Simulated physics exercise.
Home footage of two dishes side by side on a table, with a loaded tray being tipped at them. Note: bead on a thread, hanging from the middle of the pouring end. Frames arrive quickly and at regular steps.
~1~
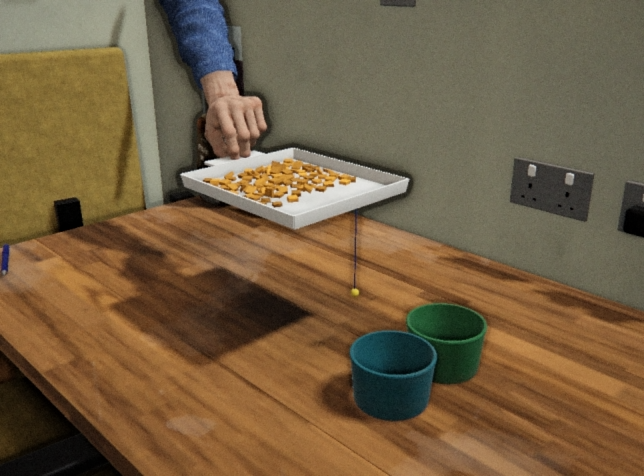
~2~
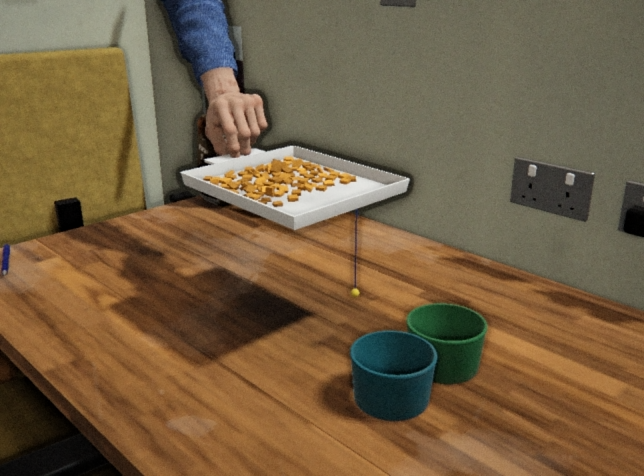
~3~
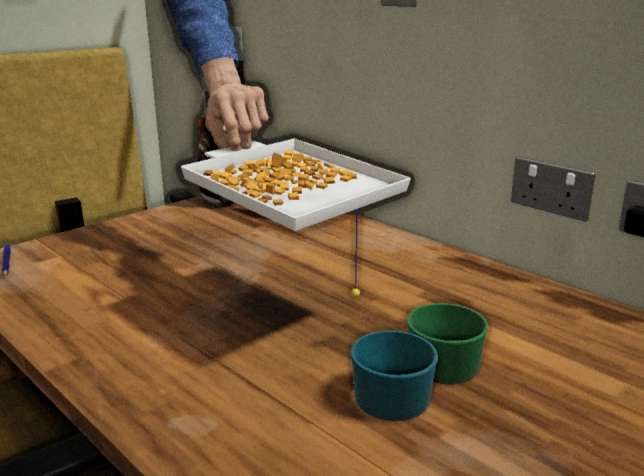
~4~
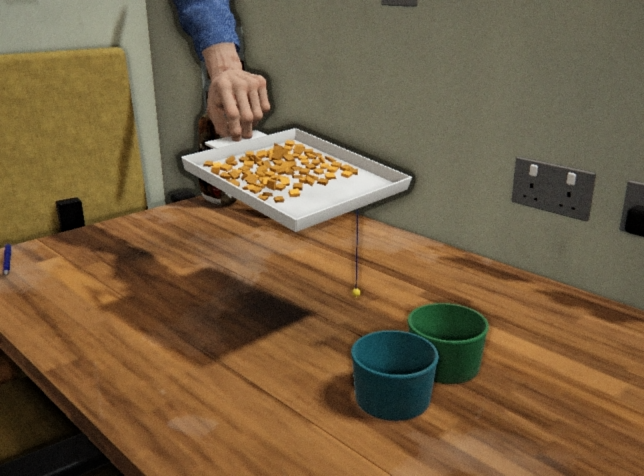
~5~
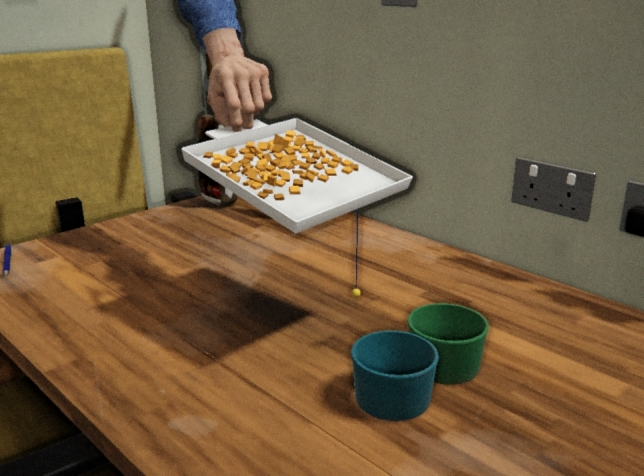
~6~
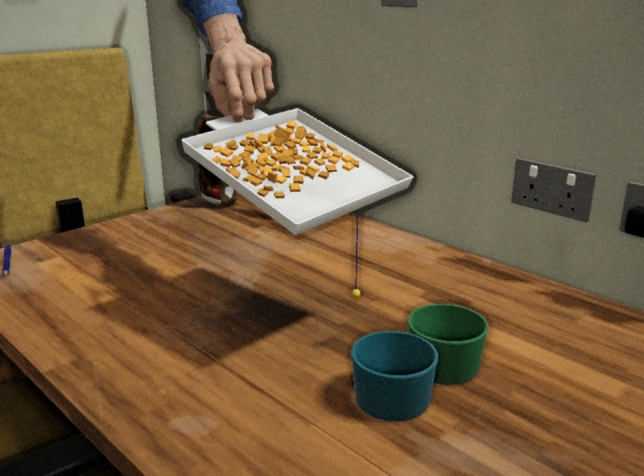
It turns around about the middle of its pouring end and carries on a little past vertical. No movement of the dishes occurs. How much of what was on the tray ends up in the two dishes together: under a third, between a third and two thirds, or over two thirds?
Under a third.
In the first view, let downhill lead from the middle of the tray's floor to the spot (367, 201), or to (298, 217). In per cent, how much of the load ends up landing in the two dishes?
About 10 % and about 0 %.
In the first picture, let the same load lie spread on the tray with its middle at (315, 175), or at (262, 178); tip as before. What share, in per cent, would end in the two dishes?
The first start gives 10 percent and the second 10 percent.
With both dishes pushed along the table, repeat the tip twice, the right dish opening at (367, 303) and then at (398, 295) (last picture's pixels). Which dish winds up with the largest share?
On the first try it would be the one to the left, on the second the one to the left.
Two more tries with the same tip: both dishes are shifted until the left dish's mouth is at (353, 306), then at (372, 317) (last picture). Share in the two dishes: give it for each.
10 and 30 %.
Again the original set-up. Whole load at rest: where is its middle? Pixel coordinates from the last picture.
The centre settles at about (340, 377).
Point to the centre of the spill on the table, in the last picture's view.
The centre sits near (338, 378).
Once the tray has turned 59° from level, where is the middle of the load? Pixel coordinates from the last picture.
Roughly at (327, 198).
Just after the last frame, tray tipped steeply; almost all on the tray; just a few in the air.
A moment on, tray tipped right over; the larger part on the tray; about a tenth outside both; just a few in the air.
Further on, tray tipped past a quarter turn; just a few in the left dish; just a few in the right dish; almost all outside both.
When it is over, tray tipped past a quarter turn; just a few in the left dish; just a few in the right dish; almost all outside both.
